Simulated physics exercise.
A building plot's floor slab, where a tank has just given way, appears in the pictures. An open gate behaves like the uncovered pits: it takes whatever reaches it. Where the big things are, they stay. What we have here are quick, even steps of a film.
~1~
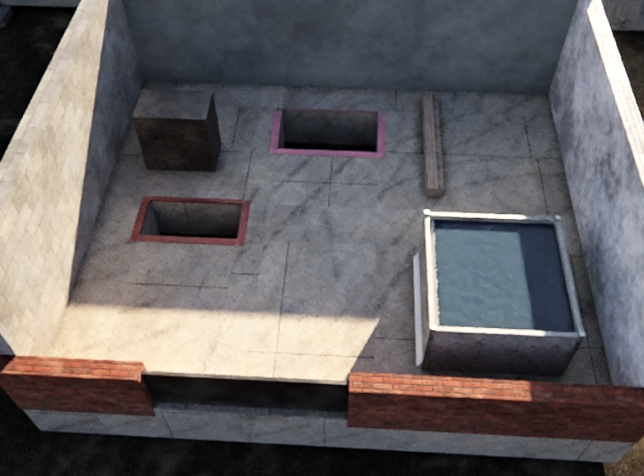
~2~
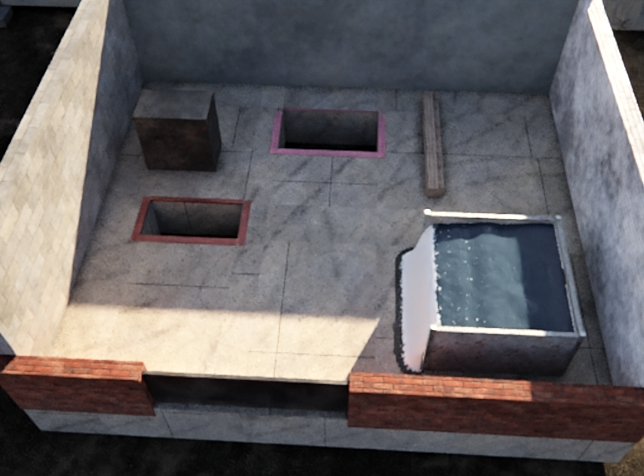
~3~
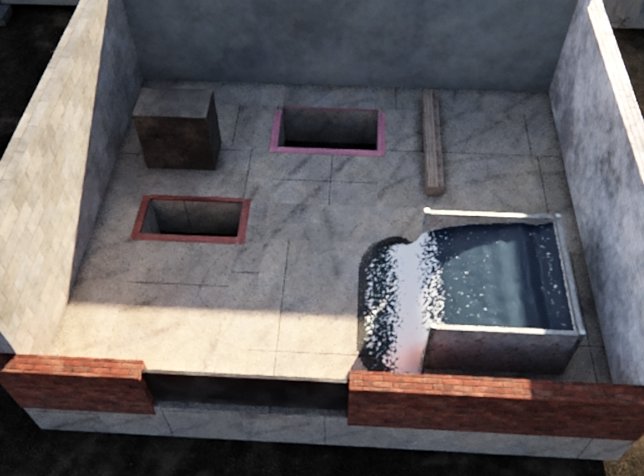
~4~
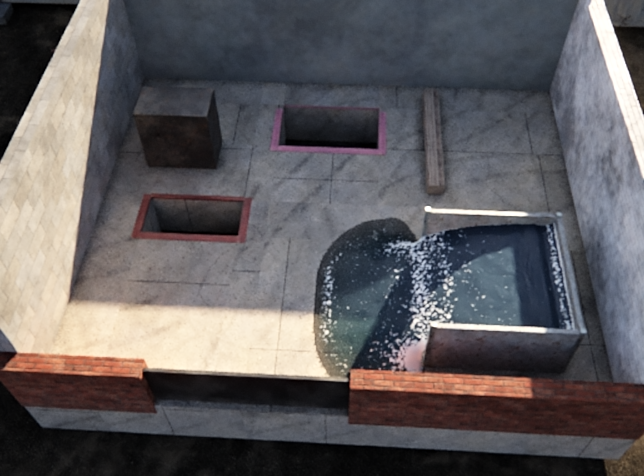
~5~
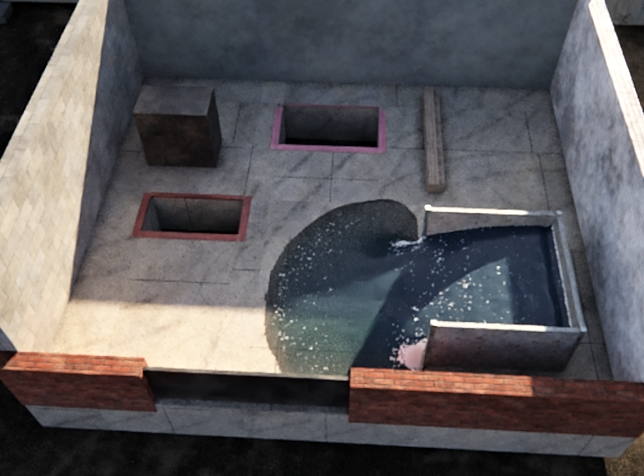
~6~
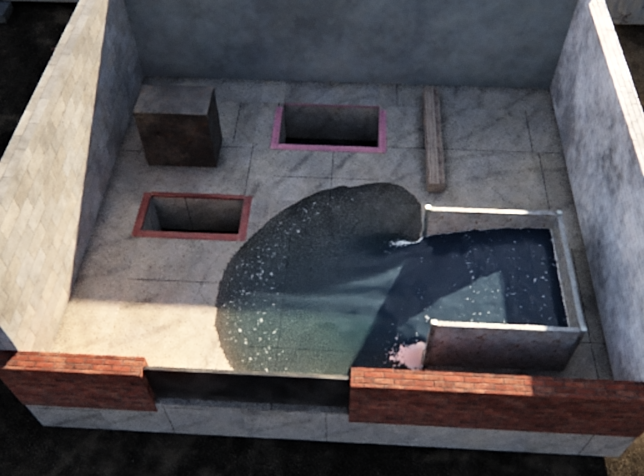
Water pours from the open left side of a tank and spreads leftward across the slab.
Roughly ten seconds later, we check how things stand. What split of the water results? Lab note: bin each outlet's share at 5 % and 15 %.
As I see it, the gate drains a share short of five per cent; the pink pit drains a share of five to fifteen per cent; the red pit drains a share exceeding fifteen per cent.
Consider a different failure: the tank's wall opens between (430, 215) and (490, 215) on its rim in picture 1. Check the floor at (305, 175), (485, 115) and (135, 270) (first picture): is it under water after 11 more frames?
Listed in order, they come out sitting in a pool, sitting in a pool and without a puddle.
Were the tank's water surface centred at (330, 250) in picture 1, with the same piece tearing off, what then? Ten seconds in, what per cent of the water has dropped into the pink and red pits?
After ten seconds: Pink pit around 8 percent, red pit around 50 percent.
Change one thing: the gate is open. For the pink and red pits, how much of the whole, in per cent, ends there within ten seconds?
Result, %: Pink = 8; red = 35.
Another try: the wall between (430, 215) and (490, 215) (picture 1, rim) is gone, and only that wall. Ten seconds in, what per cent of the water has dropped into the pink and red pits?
Pink 40 %, red 2 %.
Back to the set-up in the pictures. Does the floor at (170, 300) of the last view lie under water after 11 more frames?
Looks like it ends up waterlogged.
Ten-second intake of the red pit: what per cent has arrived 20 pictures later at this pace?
I get 35 per cent.
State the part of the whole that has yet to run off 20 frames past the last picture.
Around 82 percent.
A moment on, water covers 45 % of the floor; the gate 0 %, the pink pit 0 %, the red pit 2 %.
Next, water covers 50 % of the floor; the gate 0 %, the pink pit 1 %, the red pit 7 %.
Then, water covers 60 % of the floor; the gate 0 %, the pink pit 1 %, the red pit 17 %.
Later, water covers 60 % of the floor; the gate 0 %, the pink pit 4 %, the red pit 36 %.
In the end, water covers 75 % of the floor; the gate 0 %, the pink pit 12 %, the red pit 46 %.
